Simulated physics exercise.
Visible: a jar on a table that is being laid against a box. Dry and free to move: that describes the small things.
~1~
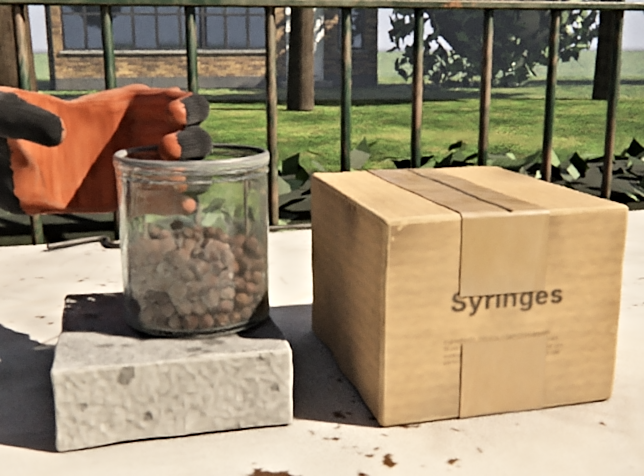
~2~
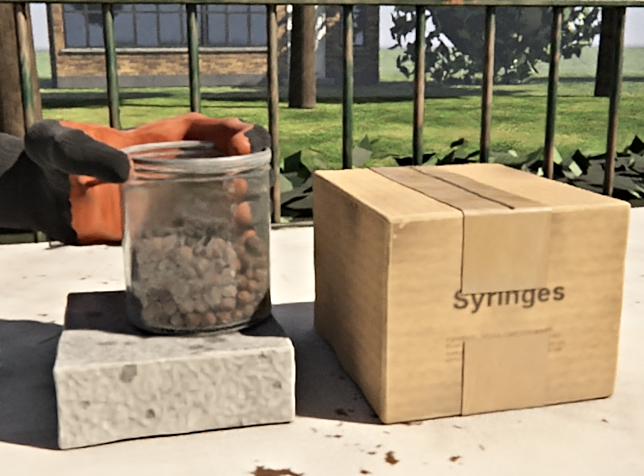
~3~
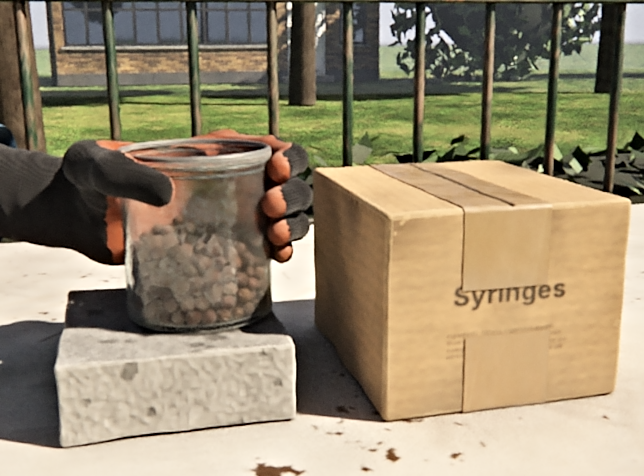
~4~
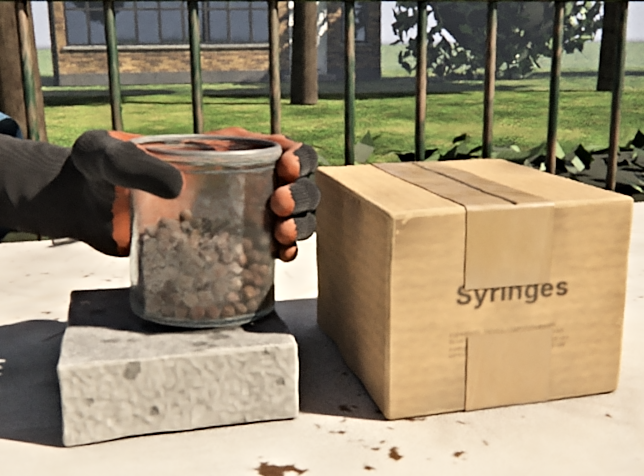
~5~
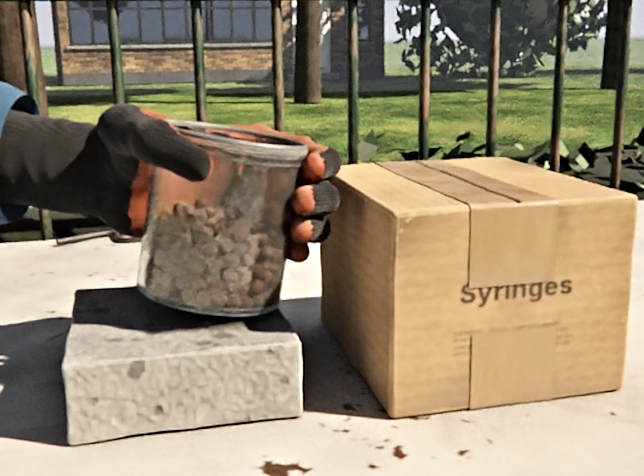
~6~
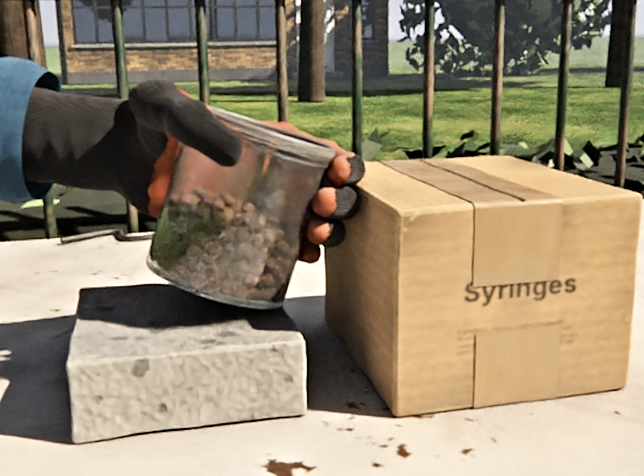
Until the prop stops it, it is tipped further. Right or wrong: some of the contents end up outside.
Wrong.
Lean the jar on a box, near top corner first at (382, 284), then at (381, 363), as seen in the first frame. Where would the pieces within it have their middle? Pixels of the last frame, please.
Centre at rest, last picture: Try 1 about (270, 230); try 2 about (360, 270).
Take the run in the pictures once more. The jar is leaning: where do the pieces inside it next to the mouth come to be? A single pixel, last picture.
Roughly at (264, 202) in the last view, I'd say.
Then, 0.16 s on from there, the jar leans 28°; everything is still inside.
Then, 0.33 s on from there, the jar rests on the box at 32°; everything is still inside.
In the end, the jar rests on the box at 32°; everything is still inside.
